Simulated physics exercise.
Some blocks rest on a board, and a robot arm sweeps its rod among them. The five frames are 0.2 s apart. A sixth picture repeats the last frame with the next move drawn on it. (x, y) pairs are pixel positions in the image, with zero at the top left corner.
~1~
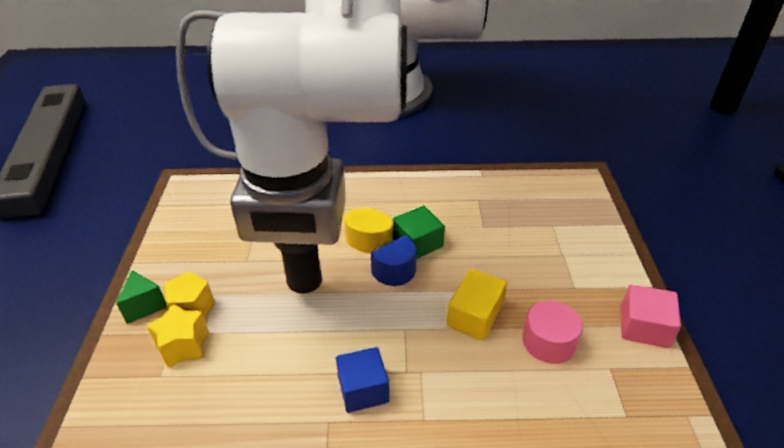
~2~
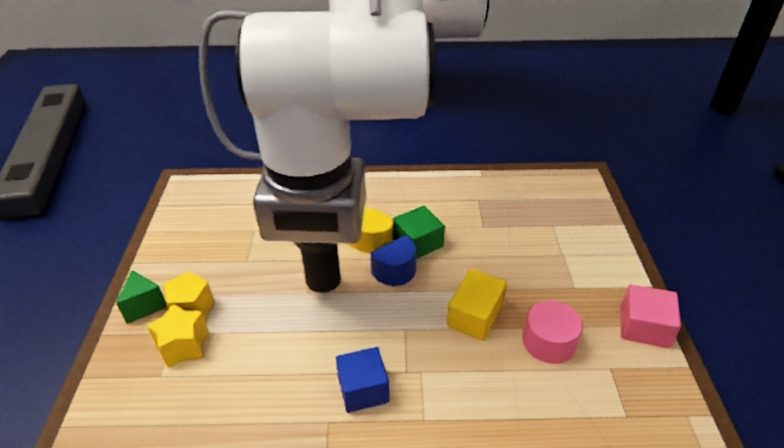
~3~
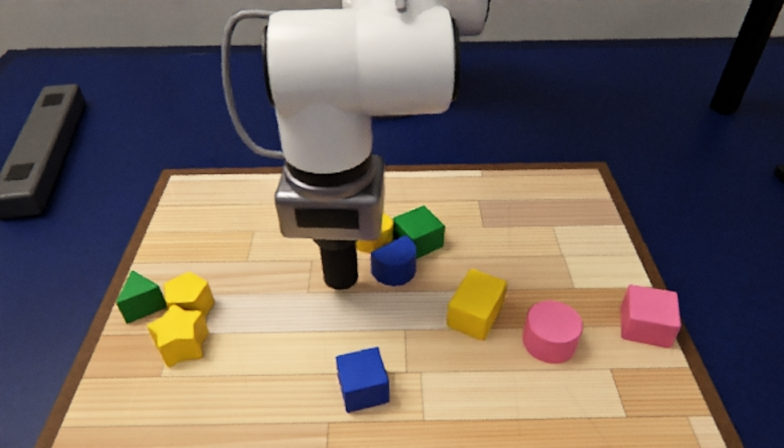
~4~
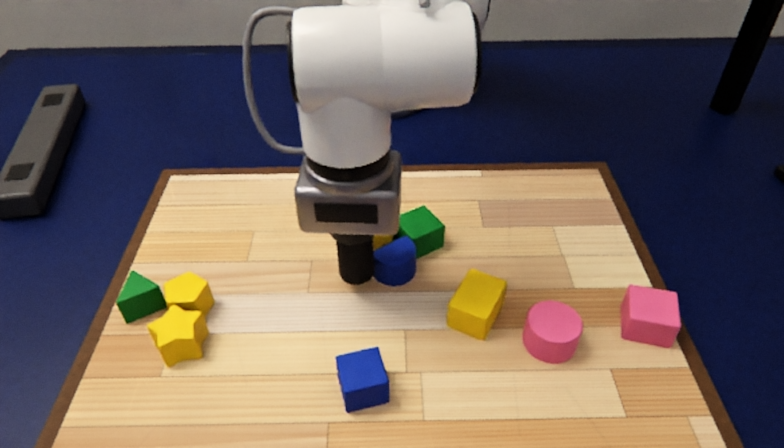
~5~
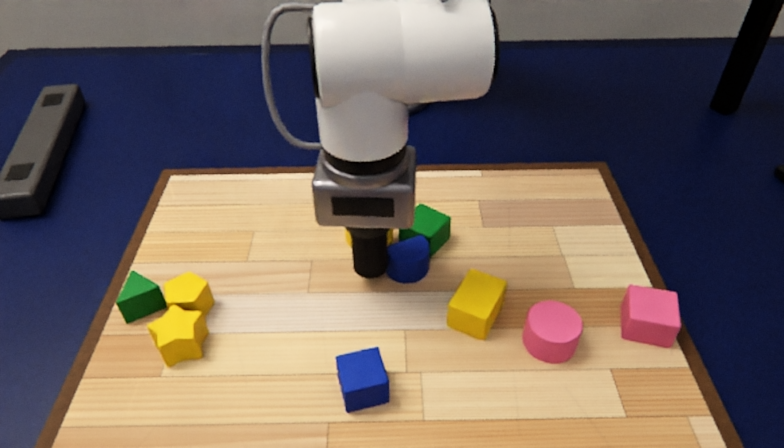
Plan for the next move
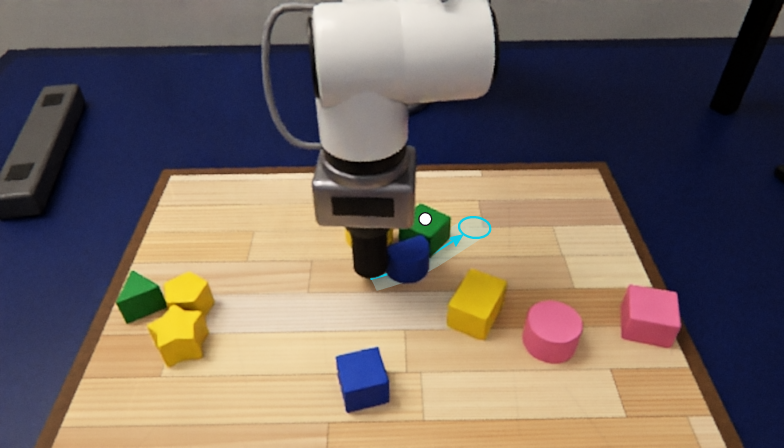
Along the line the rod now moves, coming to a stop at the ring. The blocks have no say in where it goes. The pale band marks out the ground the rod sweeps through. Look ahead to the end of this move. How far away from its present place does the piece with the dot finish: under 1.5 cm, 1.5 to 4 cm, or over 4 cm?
The answer is over 4 cm.
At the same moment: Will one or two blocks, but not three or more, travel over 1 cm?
It seems so.
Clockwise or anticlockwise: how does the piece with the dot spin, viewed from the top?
The piece with the dot rotates counterclockwise.
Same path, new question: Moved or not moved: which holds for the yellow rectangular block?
It stays put.
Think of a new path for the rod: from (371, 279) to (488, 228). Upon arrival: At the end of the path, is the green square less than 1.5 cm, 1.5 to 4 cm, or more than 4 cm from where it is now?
The green square moves over 4 cm.
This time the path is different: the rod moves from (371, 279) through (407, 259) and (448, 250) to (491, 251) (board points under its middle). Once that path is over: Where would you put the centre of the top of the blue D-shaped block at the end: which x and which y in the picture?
The centre of its top will be at (510, 254).
Path on the board, from (371, 279) through (412, 265) and (445, 246) to (475, 227); the dot is on the green square.
The first path, step by step. One third of the way, rod (412, 252); blue D-shaped block (452, 243), turned 30° clockwise; green square (431, 217), turned 25° anticlockwise.
Two thirds of the way, rod (446, 234); blue D-shaped block (480, 237), turned 80° clockwise; green square (446, 201), turned 50° anticlockwise.
At the end, rod (476, 215); yellow oval in place; blue D-shaped block (487, 234), turned 110° clockwise; green square (451, 190), turned 75° anticlockwise; yellow rectangular block in place.
